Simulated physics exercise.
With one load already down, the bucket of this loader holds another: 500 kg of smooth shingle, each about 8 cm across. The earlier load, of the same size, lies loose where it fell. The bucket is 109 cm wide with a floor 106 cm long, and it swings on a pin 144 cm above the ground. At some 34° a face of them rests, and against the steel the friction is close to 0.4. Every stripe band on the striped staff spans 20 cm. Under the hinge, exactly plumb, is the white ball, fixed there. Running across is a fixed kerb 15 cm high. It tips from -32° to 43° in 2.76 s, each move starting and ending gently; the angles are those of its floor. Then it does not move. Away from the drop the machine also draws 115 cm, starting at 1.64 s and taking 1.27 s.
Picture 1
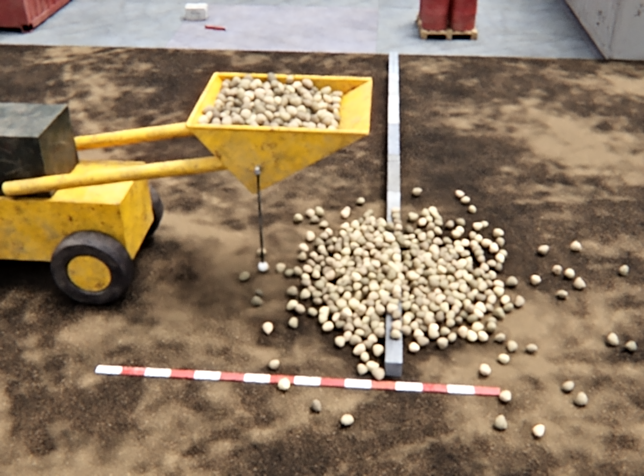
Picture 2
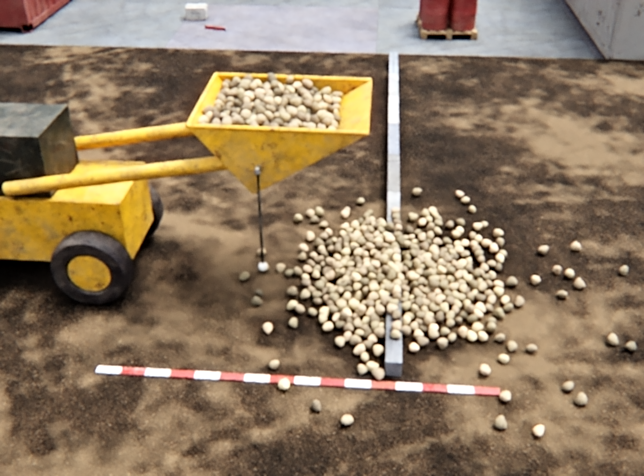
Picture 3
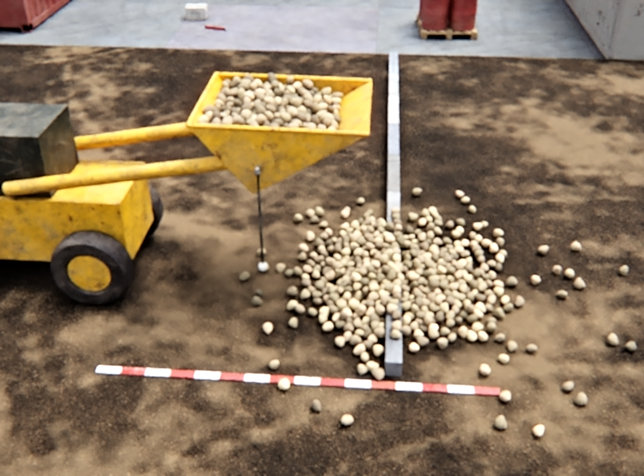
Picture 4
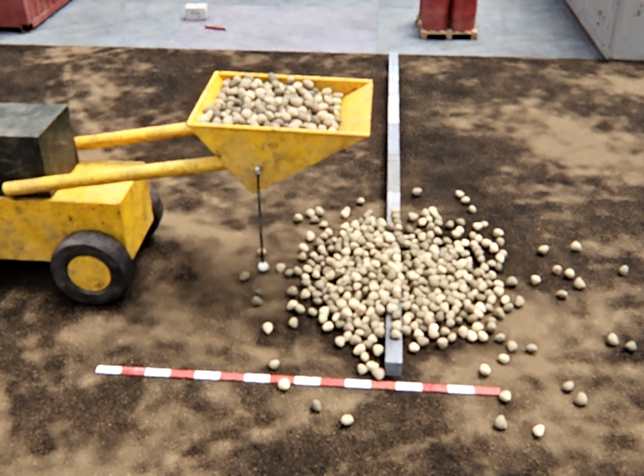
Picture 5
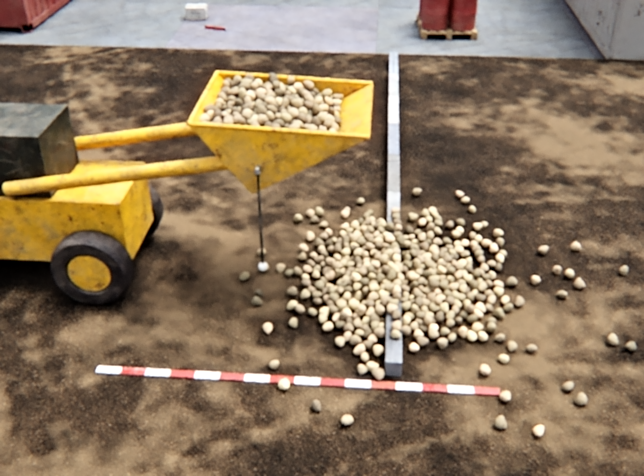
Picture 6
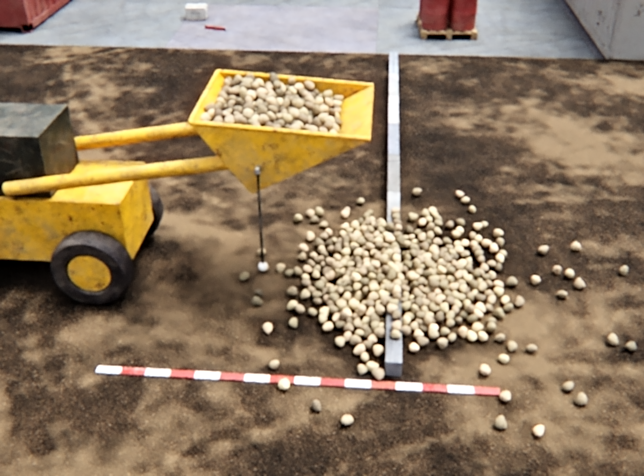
In this clip, a yellow loader at left holds a raised bucket of pale, rounded stones beside a loose heap straddling a grey kerb; the bucket tilts forward very slightly while the machine and the heap stay still.
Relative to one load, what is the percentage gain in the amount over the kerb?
A gain of about 11 per cent.
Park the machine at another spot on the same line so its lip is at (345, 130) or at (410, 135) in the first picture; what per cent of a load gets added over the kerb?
Roughly 0 per cent, then 35 per cent.
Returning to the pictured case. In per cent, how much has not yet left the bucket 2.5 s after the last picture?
Held: Around 0 % of the load.
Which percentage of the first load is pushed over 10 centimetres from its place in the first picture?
Some 10 percent, give or take.
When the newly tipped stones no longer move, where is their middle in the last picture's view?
Near (327, 266).
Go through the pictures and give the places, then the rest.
The first frame shows lip at (368, 133), floor tilted -32°, highest stones at (266, 90). The earlier load is highest near (389, 256), 26 cm above ground level, 57 % on this side of the kerb, 43 % over the kerb.
In the second frame, the bucket is at -32°, its lip at (368, 133); the top of the load is at (266, 90).
In the third frame, the bucket is at -31°, its lip at (368, 134); the top of the load is at (267, 90).
In the fourth frame, the bucket is at -31°, its lip at (368, 135); the top of the load is at (267, 90).
The fifth frame shows lip at (369, 137), floor tilted -30°, highest stones at (261, 88).
The sixth frame shows lip at (370, 139), floor tilted -29°, highest stones at (253, 86).
Then, 1.7 s after the last picture the floor is at 31°; in per cent of one load, 57 in the bucket, 100 on this side of the kerb, 43 over the kerb; the foremost stones are at (588, 289).
Then, 2.5 s after the last picture the floor is at 43°; in per cent of one load, 0 in the bucket, 146 on this side of the kerb, 53 over the kerb; the foremost stones are at (588, 289).
Then, 3.0 s after the last picture the floor is at 43°; in per cent of one load, 0 in the bucket, 146 on this side of the kerb, 54 over the kerb; the foremost stones are at (588, 289).
Then, 5.7 s after the last picture the floor is at 43°; in per cent of one load, 0 in the bucket, 146 on this side of the kerb, 54 over the kerb; the foremost stones are at (588, 289). Net gain over the kerb, 11.
